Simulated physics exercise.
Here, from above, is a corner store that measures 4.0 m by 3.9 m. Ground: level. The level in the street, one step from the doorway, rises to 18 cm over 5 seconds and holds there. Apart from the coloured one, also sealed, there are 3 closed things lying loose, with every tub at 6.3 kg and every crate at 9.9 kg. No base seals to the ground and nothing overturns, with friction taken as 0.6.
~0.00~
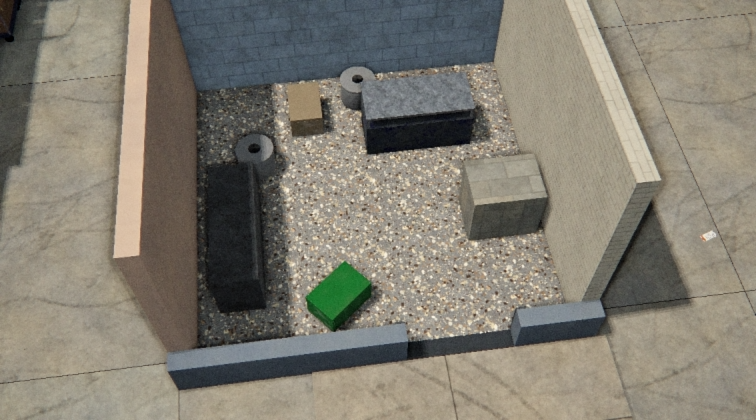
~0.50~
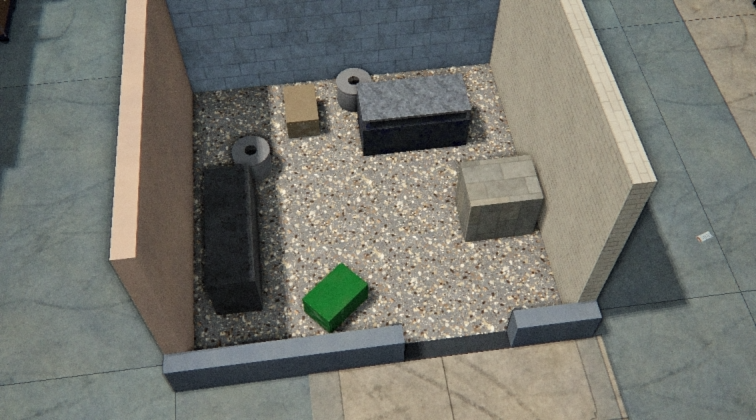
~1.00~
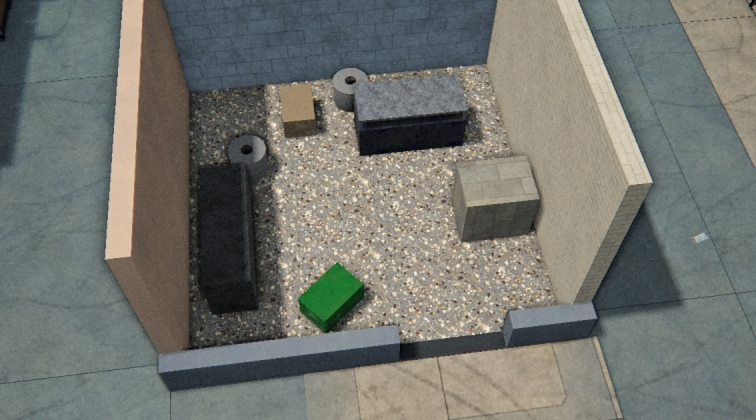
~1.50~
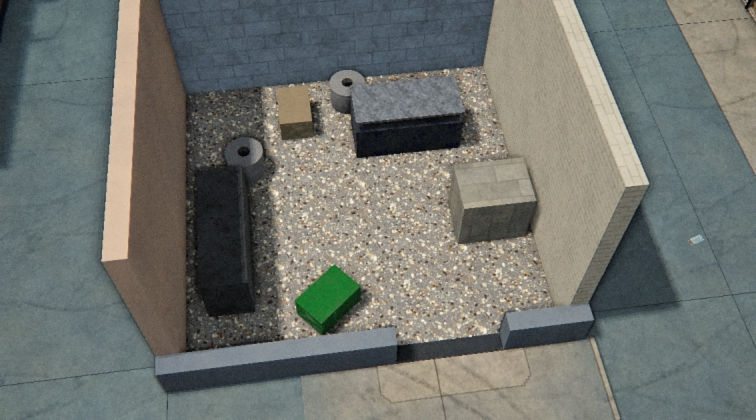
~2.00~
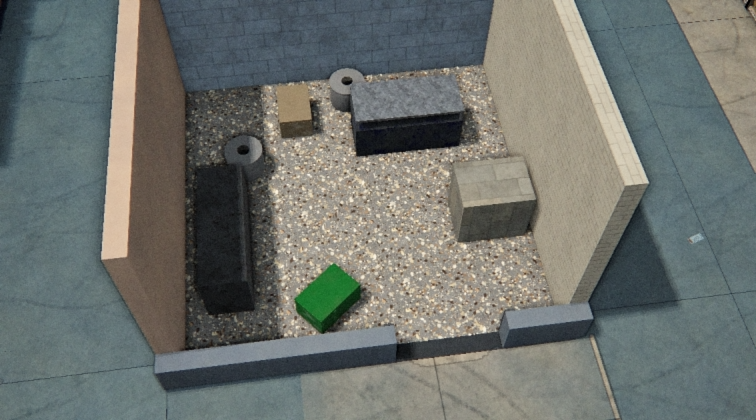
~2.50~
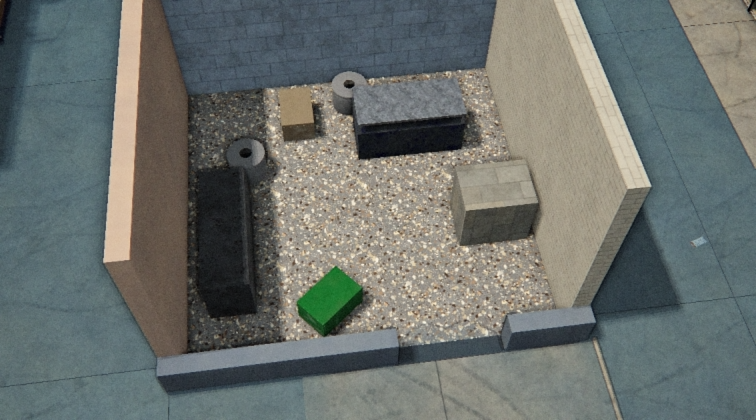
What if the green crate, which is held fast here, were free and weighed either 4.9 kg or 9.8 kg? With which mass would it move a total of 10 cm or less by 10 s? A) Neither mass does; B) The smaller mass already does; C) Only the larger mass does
Only the larger mass does (C).
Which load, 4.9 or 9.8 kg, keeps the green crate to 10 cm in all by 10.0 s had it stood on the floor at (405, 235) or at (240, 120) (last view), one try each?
The first try gives failure with both; the second gives failure with both.
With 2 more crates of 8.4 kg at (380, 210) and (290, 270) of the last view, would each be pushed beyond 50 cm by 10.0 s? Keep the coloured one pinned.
Results: Threshold exceeded; threshold not reached.
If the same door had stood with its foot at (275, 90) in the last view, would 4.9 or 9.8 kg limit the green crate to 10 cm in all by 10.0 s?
Outcome - neither pick works.
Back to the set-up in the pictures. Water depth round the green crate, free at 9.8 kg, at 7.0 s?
Something like 2 centimetres.
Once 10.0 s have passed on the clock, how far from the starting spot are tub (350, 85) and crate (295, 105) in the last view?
In that order: 0 cm, 30 cm.
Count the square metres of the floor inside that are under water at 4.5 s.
Wet: Near 4.0 m2.
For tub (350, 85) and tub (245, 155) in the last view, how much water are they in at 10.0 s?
Depths: Near 3 cm, then near 9 cm.
After 3.5 s the green crate would be 0 cm from its start with 4.9 kg and 0 cm from its start with 9.8 kg; 0 cm of water round it then.
After 4.5 s the green crate would be 0 cm from its start with 4.9 kg and 0 cm from its start with 9.8 kg; 1 cm of water round it then.
After 7.0 s the green crate would be 2 cm from its start with 4.9 kg and 0 cm from its start with 9.8 kg; 2 cm of water round it then.
After 10.0 s the green crate would be 26 cm from its start with 4.9 kg and 0 cm from its start with 9.8 kg; 3 cm of water round it then.
